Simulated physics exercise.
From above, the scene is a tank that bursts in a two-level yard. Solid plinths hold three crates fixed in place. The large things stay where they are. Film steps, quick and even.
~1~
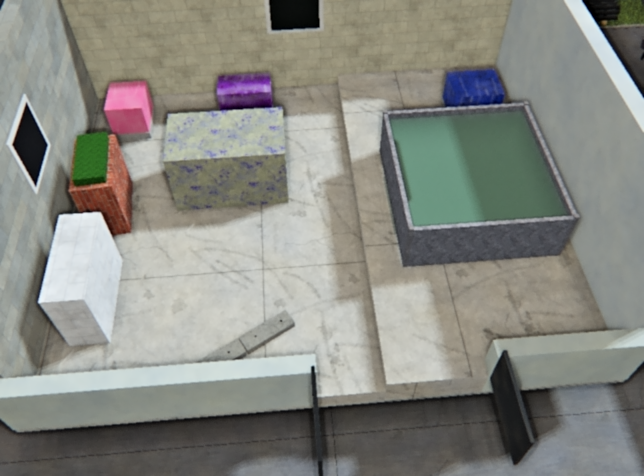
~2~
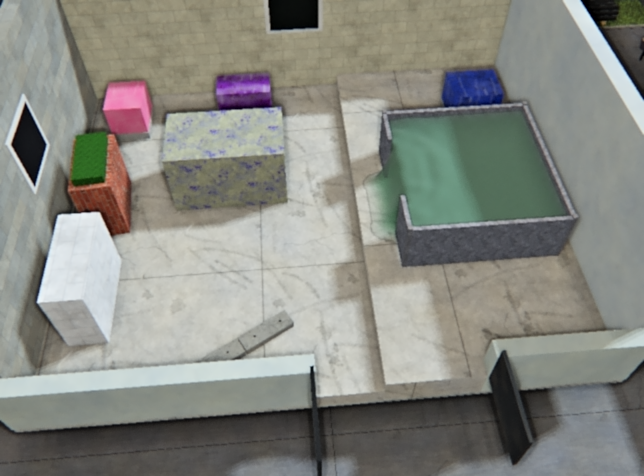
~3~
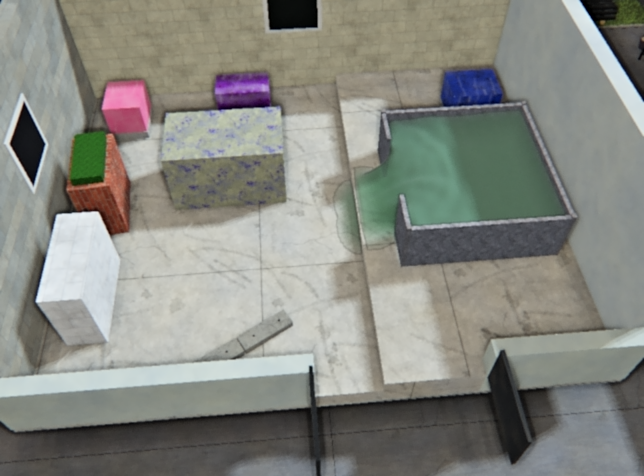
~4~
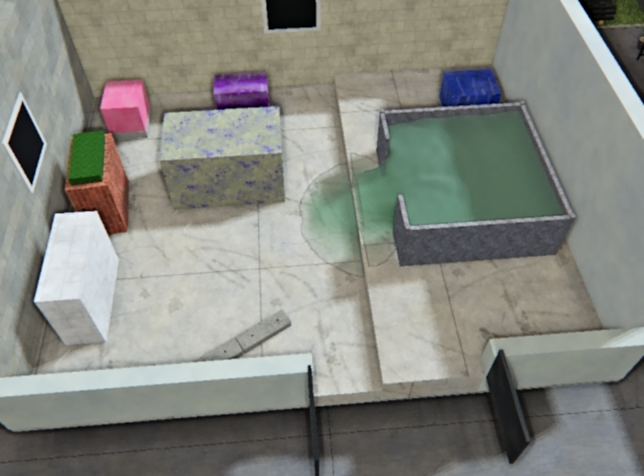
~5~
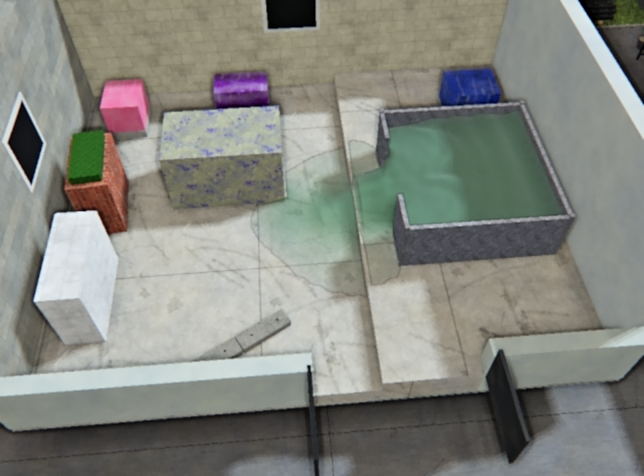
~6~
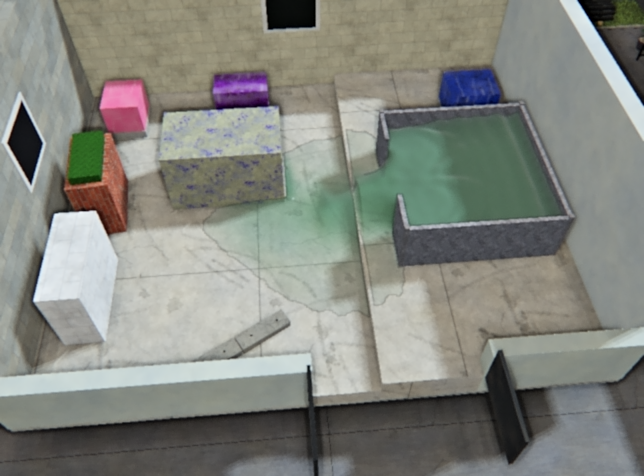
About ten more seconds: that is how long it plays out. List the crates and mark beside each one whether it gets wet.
Blue crate - stays dry; purple crate - gets wet; pink crate - gets wet.
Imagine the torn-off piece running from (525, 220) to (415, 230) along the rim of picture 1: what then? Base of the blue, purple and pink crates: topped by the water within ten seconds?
Blue stays untouched, purple stays untouched, pink stays untouched.
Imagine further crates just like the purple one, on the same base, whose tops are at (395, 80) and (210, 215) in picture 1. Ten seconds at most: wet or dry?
Is left dry, becomes wet.
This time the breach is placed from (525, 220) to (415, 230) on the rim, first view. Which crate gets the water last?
The pink one.
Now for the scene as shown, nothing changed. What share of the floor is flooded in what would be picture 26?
By my count, 60 percent.
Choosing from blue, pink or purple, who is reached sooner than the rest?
That's the purple crate.
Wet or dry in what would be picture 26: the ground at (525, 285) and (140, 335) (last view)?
Going in order, I'd say clear for the first and drenched for the second.
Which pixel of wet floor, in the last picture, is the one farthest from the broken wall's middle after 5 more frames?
The flood front should get to about (57, 265).
A moment on, water covers 35 % of the floor; the blue crate not reached, the purple crate water round its plinth, the pink crate not reached.
Next, water covers 50 % of the floor; the blue crate not reached, the purple crate water round its plinth, the pink crate water round its plinth.
Then, water covers 60 % of the floor; the blue crate not reached, the purple crate water round its plinth, the pink crate water round its plinth.
Later, water covers 65 % of the floor; the blue crate not reached, the purple crate water round its plinth, the pink crate water round its plinth.
In the end, water covers 65 % of the floor; the blue crate stayed above the water, the purple crate was topped, the pink crate was topped.
